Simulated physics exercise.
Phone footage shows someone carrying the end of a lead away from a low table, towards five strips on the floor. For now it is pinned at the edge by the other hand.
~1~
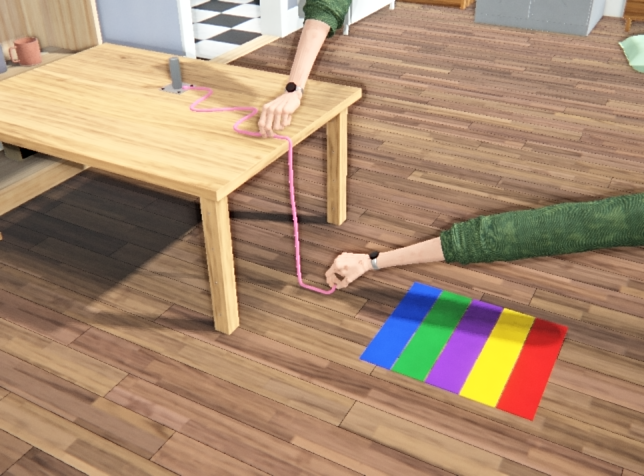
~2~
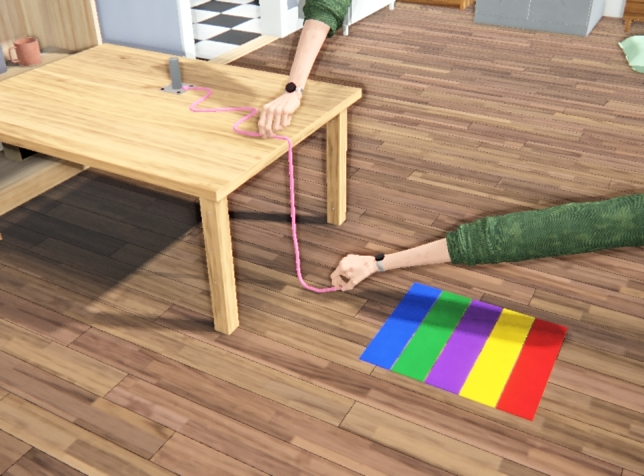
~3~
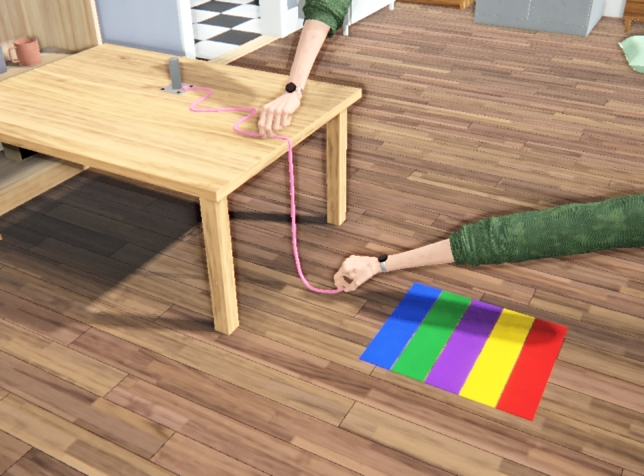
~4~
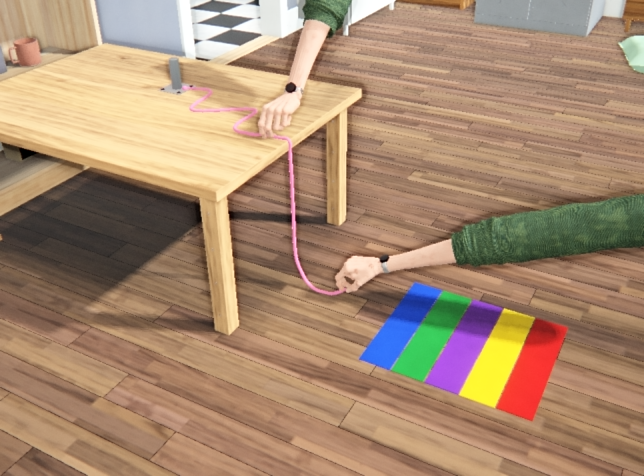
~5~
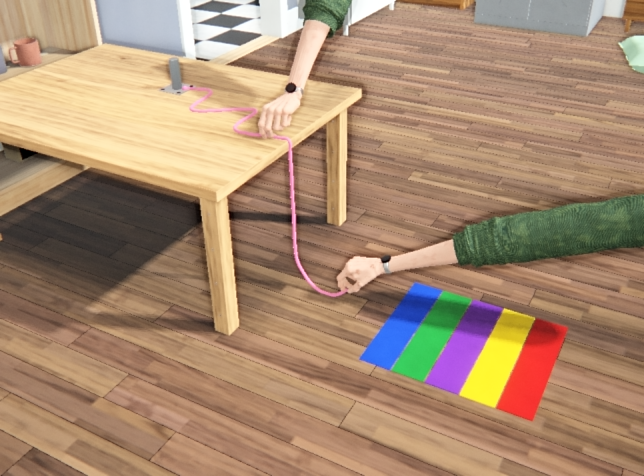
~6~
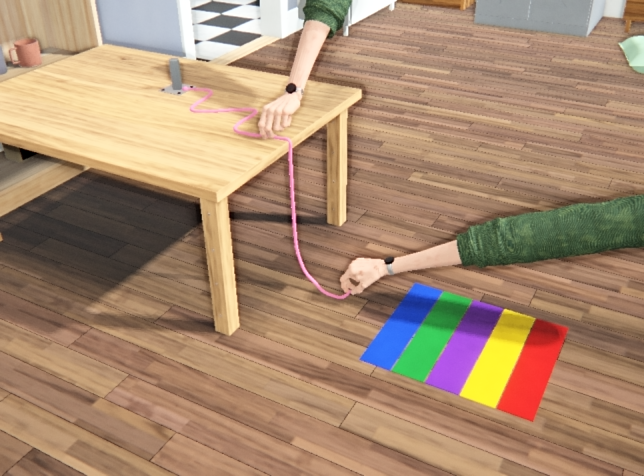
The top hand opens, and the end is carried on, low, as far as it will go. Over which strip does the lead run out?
Over the red strip.
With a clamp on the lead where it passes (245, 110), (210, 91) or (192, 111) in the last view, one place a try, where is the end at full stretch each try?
Near (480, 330), then (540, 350), then (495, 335).
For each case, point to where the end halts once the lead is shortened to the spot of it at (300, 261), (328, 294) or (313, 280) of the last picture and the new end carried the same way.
I'd put it around (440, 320) for the first cut, (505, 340) for the second and (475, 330) for the third.
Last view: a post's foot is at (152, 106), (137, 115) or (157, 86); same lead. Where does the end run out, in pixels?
(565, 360), (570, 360) and (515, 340).
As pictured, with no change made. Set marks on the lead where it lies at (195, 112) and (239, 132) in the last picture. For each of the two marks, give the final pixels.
The first lands at (242, 111), while the second lands at (331, 162).
A little later, end near (493, 336); over yellow.
Next, end near (526, 346); over red.
When it is tight, end near (547, 353); over red. It gets as far as the red strip.
